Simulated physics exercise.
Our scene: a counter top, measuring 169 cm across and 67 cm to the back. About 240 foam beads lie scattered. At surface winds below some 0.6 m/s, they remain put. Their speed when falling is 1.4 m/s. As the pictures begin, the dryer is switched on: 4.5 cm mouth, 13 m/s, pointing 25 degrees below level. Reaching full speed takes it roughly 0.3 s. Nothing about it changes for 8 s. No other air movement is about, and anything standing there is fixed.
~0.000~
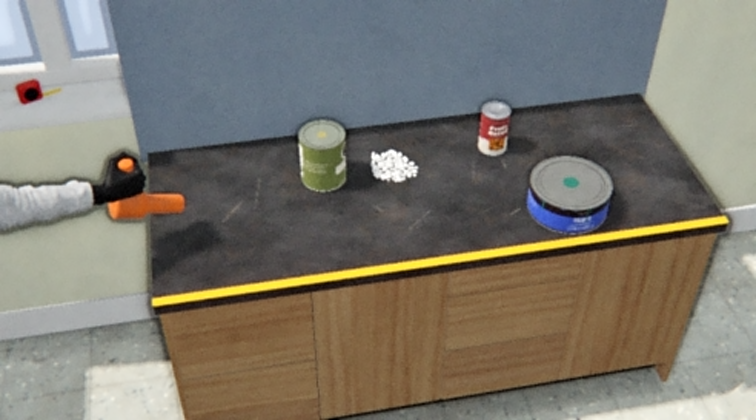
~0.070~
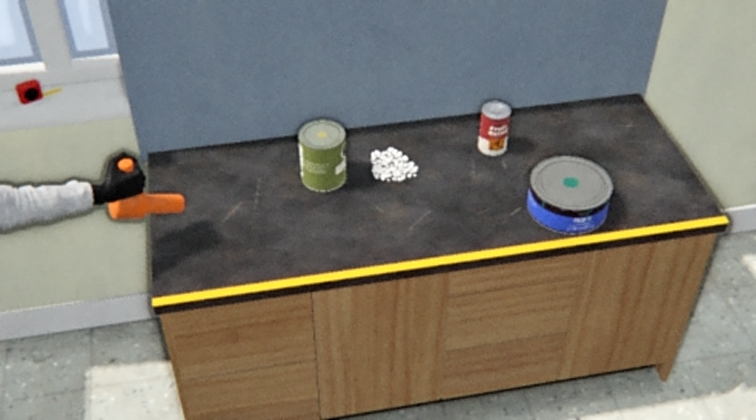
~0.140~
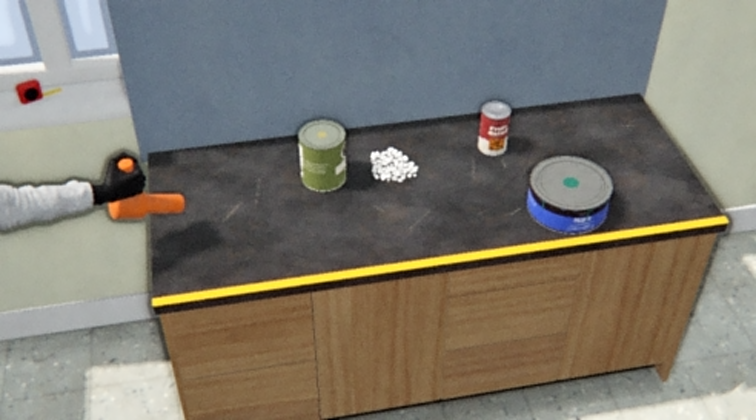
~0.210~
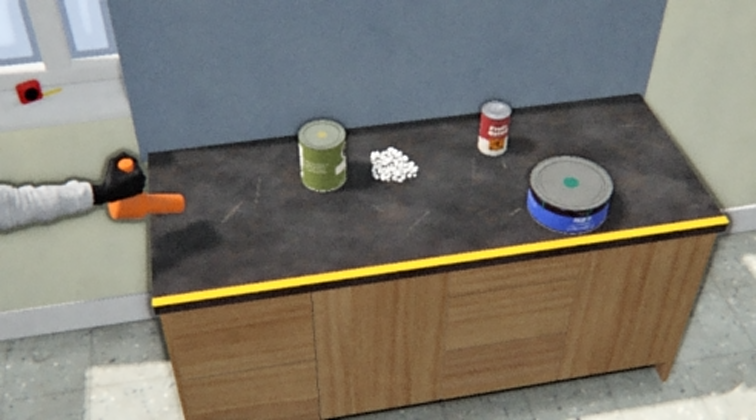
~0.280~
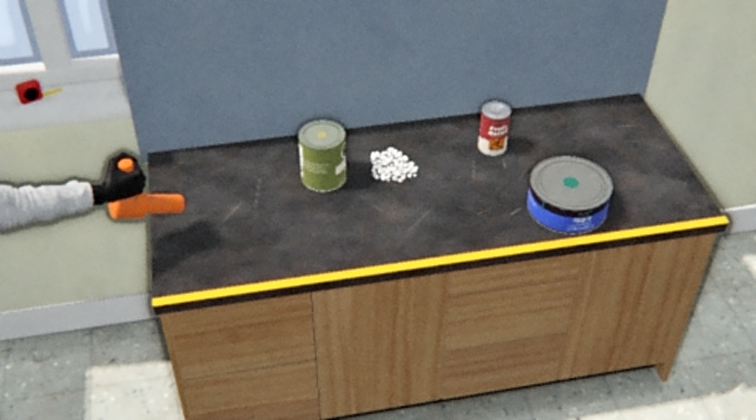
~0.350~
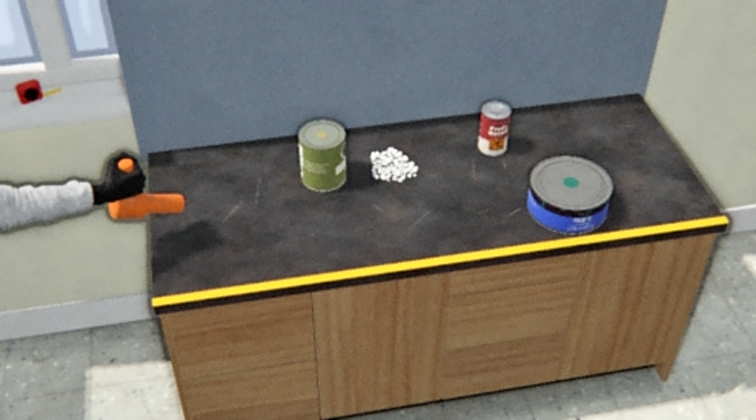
On a dark counter top, a gloved hand holding an orange dryer beside tins and scattered white foam beads, nothing visibly moving.
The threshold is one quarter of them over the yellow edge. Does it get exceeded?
The quarter line is respected.
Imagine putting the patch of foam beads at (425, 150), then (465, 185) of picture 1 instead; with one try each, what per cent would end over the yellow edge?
0 %, 5 %.
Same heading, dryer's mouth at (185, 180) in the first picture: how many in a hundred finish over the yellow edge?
0 per cent, roughly.
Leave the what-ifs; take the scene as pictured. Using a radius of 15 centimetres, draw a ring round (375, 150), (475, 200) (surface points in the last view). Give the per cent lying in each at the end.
Roughly 15 % and 0 %, in that order.
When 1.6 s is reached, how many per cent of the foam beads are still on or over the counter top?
About 100 per cent remain.
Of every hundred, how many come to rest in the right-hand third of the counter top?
5 %.
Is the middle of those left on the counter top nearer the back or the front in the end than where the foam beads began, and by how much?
To the back, by about 5 cm.
After 1.6 s the count stands so, 0 % are over the yellow edge; the middle of those still in play is near (400, 159).
After 2.6 s the count stands so, 0 % are over the yellow edge; the middle of those still in play is near (447, 154).
After 4.4 s the count stands so, 0 % are over the yellow edge; the middle of those still in play is near (443, 143).
After 8.0 s, at the end, 0 % are over the yellow edge; the middle of those still in play is near (413, 154).
